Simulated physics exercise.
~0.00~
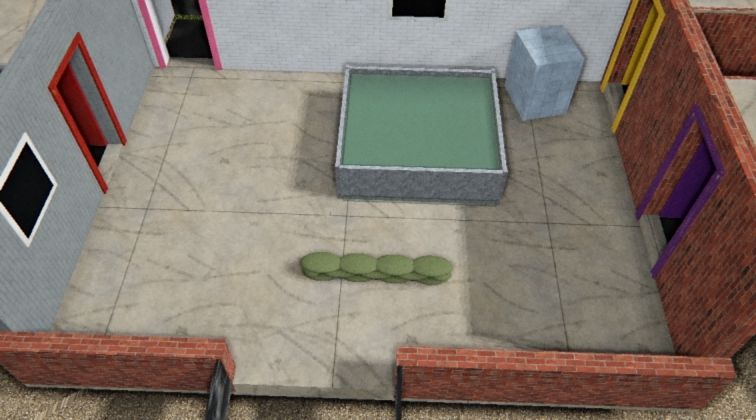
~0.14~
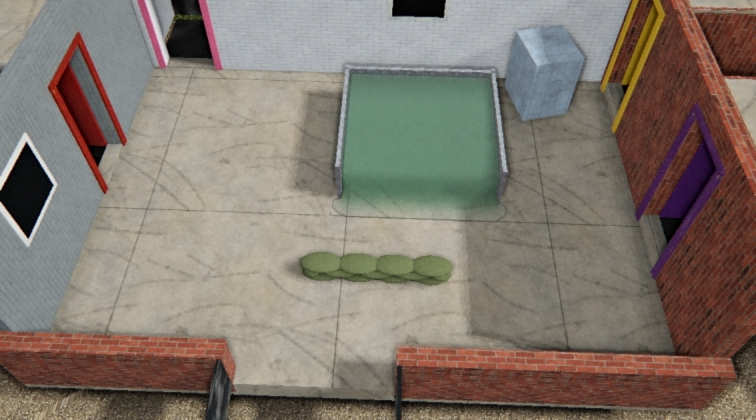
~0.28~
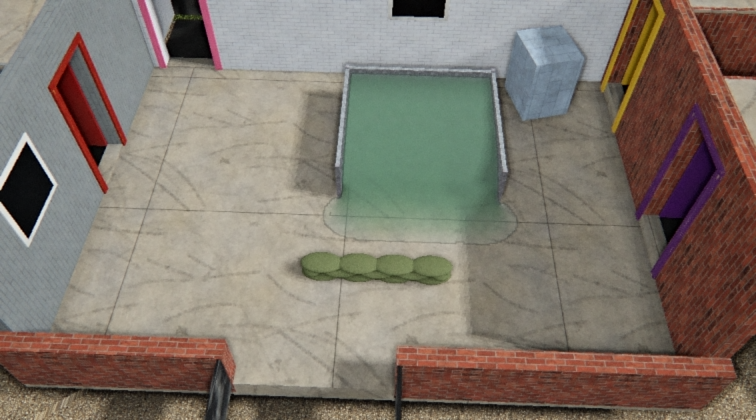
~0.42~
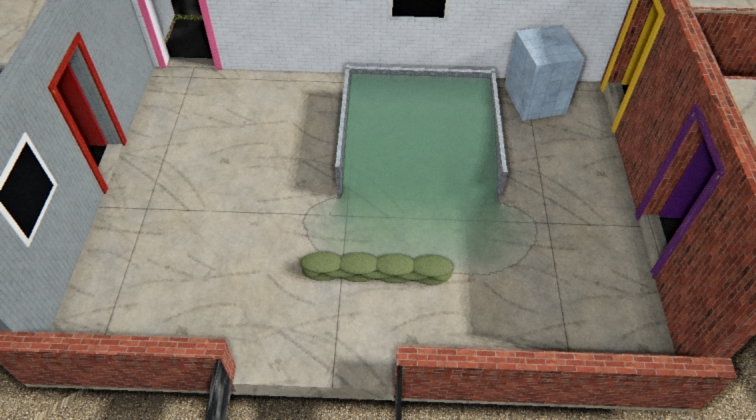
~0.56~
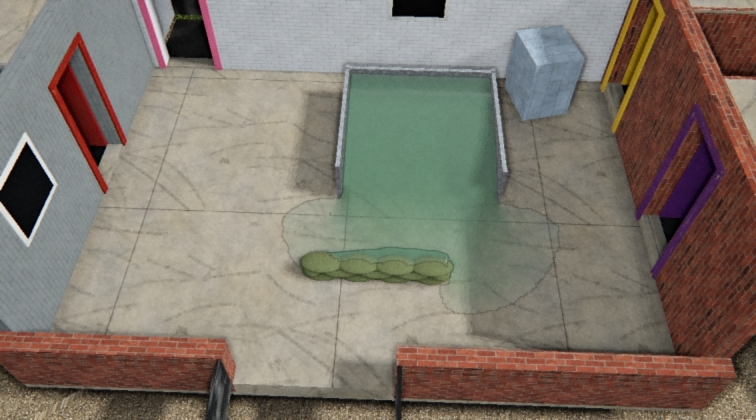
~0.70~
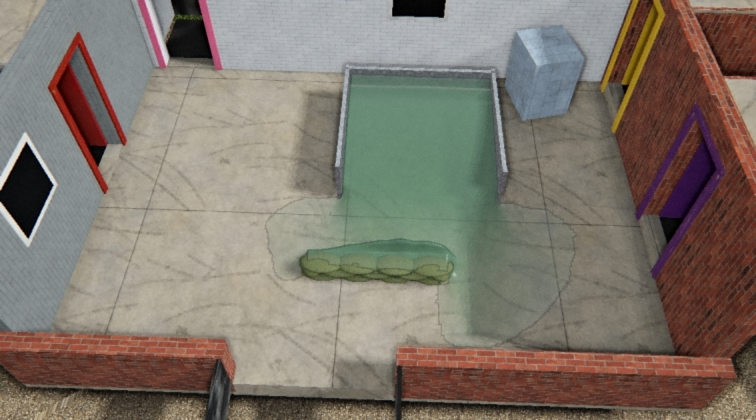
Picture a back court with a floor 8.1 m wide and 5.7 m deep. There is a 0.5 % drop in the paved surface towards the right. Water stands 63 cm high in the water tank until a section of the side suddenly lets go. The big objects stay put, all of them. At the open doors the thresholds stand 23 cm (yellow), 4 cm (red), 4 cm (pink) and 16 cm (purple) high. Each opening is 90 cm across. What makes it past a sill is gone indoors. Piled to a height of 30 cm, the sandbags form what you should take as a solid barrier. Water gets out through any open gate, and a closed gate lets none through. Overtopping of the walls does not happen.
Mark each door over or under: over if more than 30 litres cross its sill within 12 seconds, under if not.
Marks: Yellow door: Under; red door: Over; pink door: Over; purple door: Under.
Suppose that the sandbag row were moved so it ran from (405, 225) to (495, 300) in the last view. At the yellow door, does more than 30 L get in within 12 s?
Limit check - yellow: Pass, within.
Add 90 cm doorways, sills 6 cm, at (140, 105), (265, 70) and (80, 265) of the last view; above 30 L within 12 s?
Less, less, more.
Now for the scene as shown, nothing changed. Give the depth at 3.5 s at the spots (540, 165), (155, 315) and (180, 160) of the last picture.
Around 1 cm, 2 cm and 3 cm.
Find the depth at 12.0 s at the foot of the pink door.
Some 7.0 cm.
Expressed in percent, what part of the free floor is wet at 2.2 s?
Roughly 50 % of the floor.
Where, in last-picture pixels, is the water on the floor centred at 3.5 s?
Near (413, 238).
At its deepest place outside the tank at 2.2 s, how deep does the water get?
Max depth: About 55 centimetres.
After 1.4 s water covers 30 % of the floor and is deepest (47 cm) near (411, 263); yellow door not reached, red door not reached, pink door not reached, purple door not reached.
After 2.2 s water covers 50 % of the floor and is deepest (55 cm) near (670, 382); yellow door not reached, red door not reached, pink door not reached, purple door 1 cm at the sill, 0 L in.
After 3.5 s water covers 70 % of the floor and is deepest (30 cm) near (663, 355); yellow door not reached, red door 12 cm at the sill, 16 L in, pink door not reached, purple door 19 cm at the sill, 0 L in.
After 7.0 s water covers 85 % of the floor and is deepest (20 cm) near (582, 85); yellow door 19 cm at the sill, 0 L in, red door 6 cm at the sill, 65 L in, pink door 8 cm at the sill, 37 L in, purple door 10 cm at the sill, 8 L in.
After 12.0 s water covers 95 % of the floor and is deepest (14 cm) near (569, 378); yellow door 9 cm at the sill, 0 L in, red door 4 cm at the sill, 72 L in, pink door 7 cm at the sill, 74 L in, purple door 8 cm at the sill, 8 L in.
